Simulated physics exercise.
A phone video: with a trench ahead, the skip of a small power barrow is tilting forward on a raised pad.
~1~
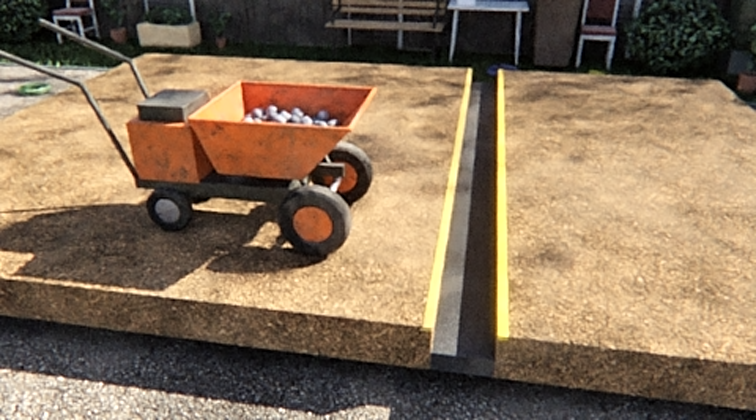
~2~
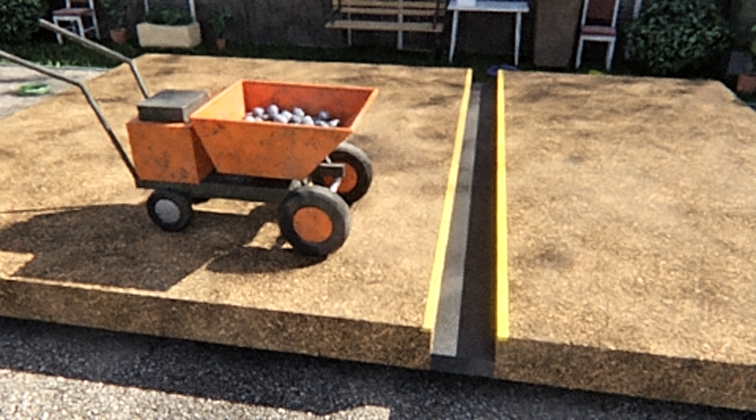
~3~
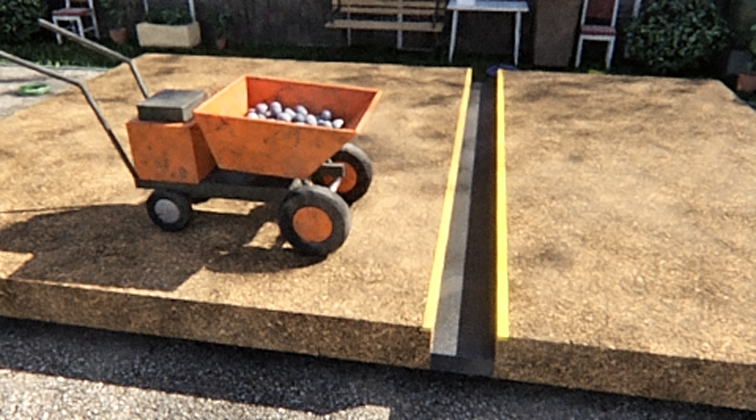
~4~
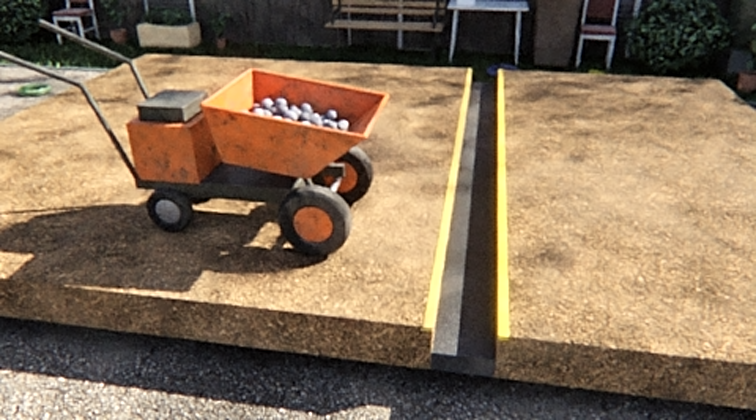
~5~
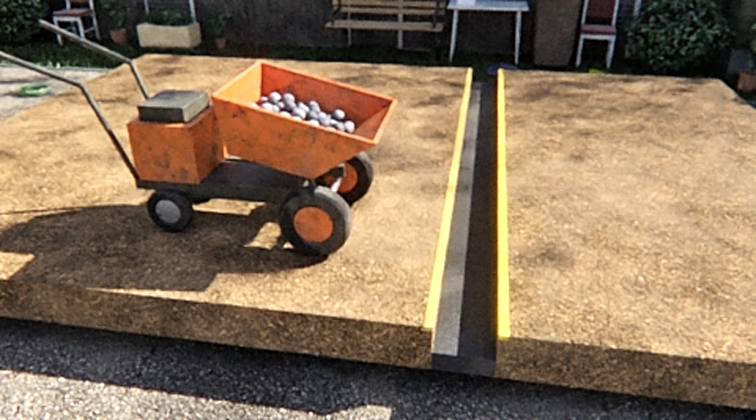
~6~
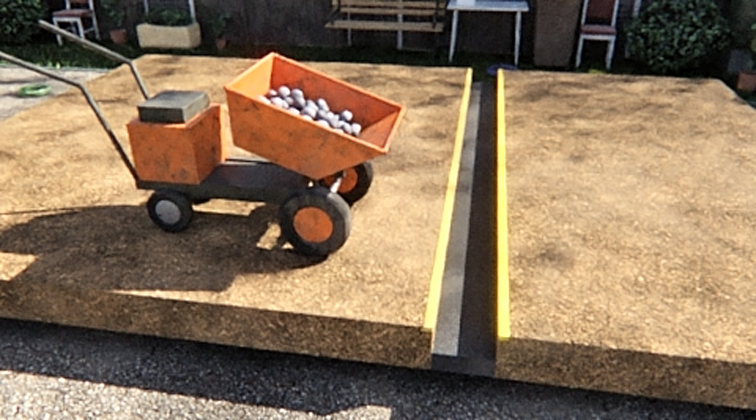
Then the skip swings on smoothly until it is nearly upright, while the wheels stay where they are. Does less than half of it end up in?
No, over half goes in.
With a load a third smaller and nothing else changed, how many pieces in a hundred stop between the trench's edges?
Roughly 90 per cent of it.
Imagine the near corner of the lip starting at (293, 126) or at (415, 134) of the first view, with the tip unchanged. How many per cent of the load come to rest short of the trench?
The first position yields around 70 per cent; the second yields around 0 per cent.
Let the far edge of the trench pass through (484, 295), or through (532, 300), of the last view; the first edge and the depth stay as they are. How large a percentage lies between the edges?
Lab note: Case 1 around 60 %, case 2 90 %.
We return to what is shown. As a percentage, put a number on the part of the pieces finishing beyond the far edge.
It works out to roughly 0 percent.
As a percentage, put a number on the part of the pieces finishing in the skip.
I'd say close to 0 percent.
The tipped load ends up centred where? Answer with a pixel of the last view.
Around (466, 246).
Just after the last frame, skip tipped steeply; every one in the skip.
A moment on, skip tipped right over; the larger part in the skip; about a tenth short of the trench; roughly a quarter in or heaped over the trench; just a few falling.
Further on, skip tipped right over; just a few in the skip; roughly a quarter short of the trench; the larger part in or heaped over the trench; just a few beyond it.
When it is over, skip tipped right over; just a few in the skip; roughly a quarter short of the trench; the larger part in or heaped over the trench; just a few beyond it.
